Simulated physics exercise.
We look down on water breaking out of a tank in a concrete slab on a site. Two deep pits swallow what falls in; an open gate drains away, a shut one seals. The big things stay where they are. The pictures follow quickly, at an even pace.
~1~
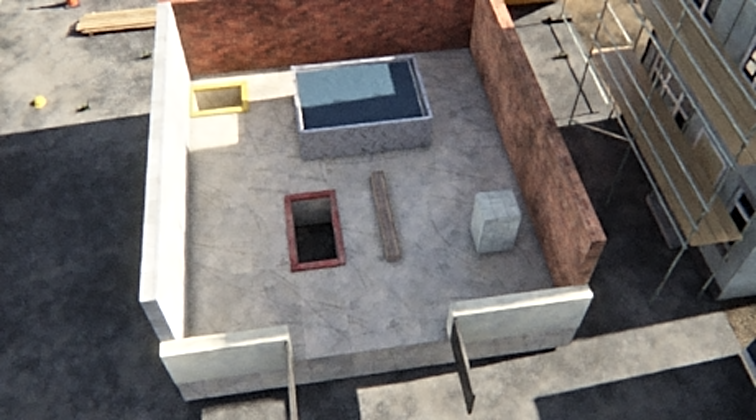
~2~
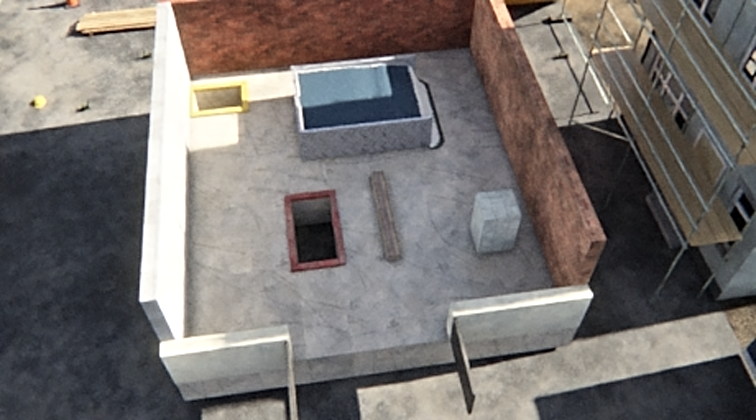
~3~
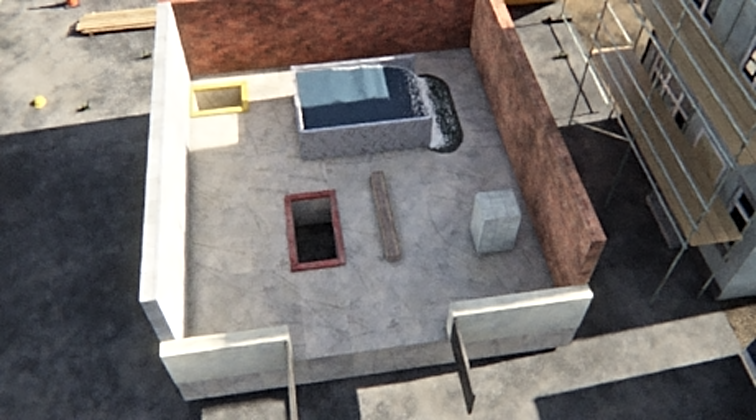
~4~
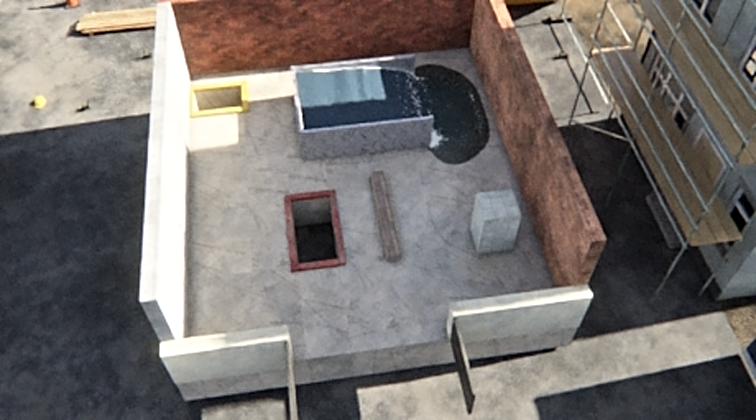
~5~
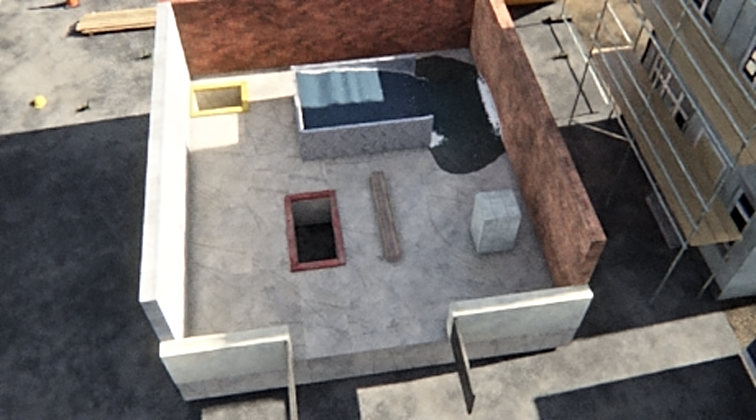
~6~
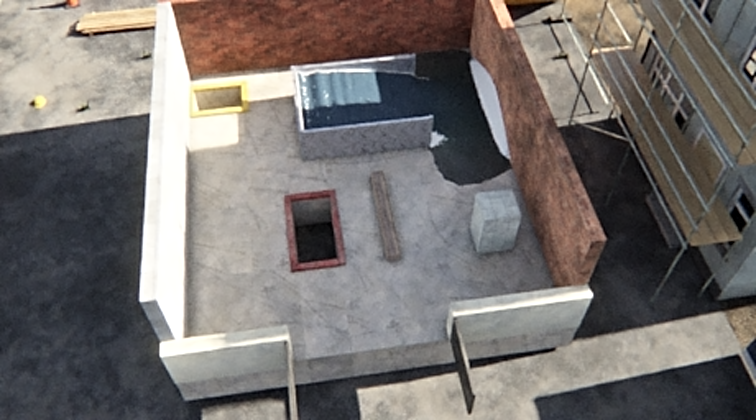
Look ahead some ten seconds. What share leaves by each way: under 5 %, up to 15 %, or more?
One by one: The gate takes more than 15 %; the red pit takes less than 5 %; the yellow pit takes more than 15 %.
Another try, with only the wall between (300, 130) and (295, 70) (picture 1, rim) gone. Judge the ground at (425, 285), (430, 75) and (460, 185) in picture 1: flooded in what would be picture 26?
In turn: Dry, not flooded, free of water.
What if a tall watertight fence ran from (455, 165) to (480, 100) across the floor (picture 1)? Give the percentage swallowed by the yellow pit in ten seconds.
Parts in a hundred: Yellow 25.
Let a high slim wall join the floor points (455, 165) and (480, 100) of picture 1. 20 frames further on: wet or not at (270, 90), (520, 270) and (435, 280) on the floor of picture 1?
As listed: Wet, no water, flooded.
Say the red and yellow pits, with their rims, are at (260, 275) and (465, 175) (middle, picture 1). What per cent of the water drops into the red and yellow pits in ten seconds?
Per cent: Red 4, yellow 30.
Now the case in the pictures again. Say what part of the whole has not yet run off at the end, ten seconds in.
Near 66 in a hundred.
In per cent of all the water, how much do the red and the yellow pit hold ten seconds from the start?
Near 0 and 18 in a hundred.
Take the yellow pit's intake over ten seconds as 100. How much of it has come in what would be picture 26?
Some 5 per cent.
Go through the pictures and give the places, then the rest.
In the first frame, the open tank at (360, 95) is whole and still.
In the second frame, water pours out at (419, 105) and has run to (432, 147).
In the third frame, the front is at (453, 147), out from the gap at (419, 106).
In the fourth frame, water pours out at (419, 107) and has run to (470, 154).
In the fifth frame, water pours out at (419, 107) and has run to (503, 146).
In the sixth frame, water pours out at (419, 107) and has run to (510, 166).
A moment on, water covers 15 % of the floor; the gate 0 %, the red pit 0 %, the yellow pit 0 %.
Next, water covers 25 % of the floor; the gate 0 %, the red pit 0 %, the yellow pit 0 %.
Then, water covers 50 % of the floor; the gate 0 %, the red pit 0 %, the yellow pit 1 %.
Later, water covers 70 % of the floor; the gate 6 %, the red pit 0 %, the yellow pit 12 %.
In the end, water covers 85 % of the floor; the gate 17 %, the red pit 0 %, the yellow pit 17 %.
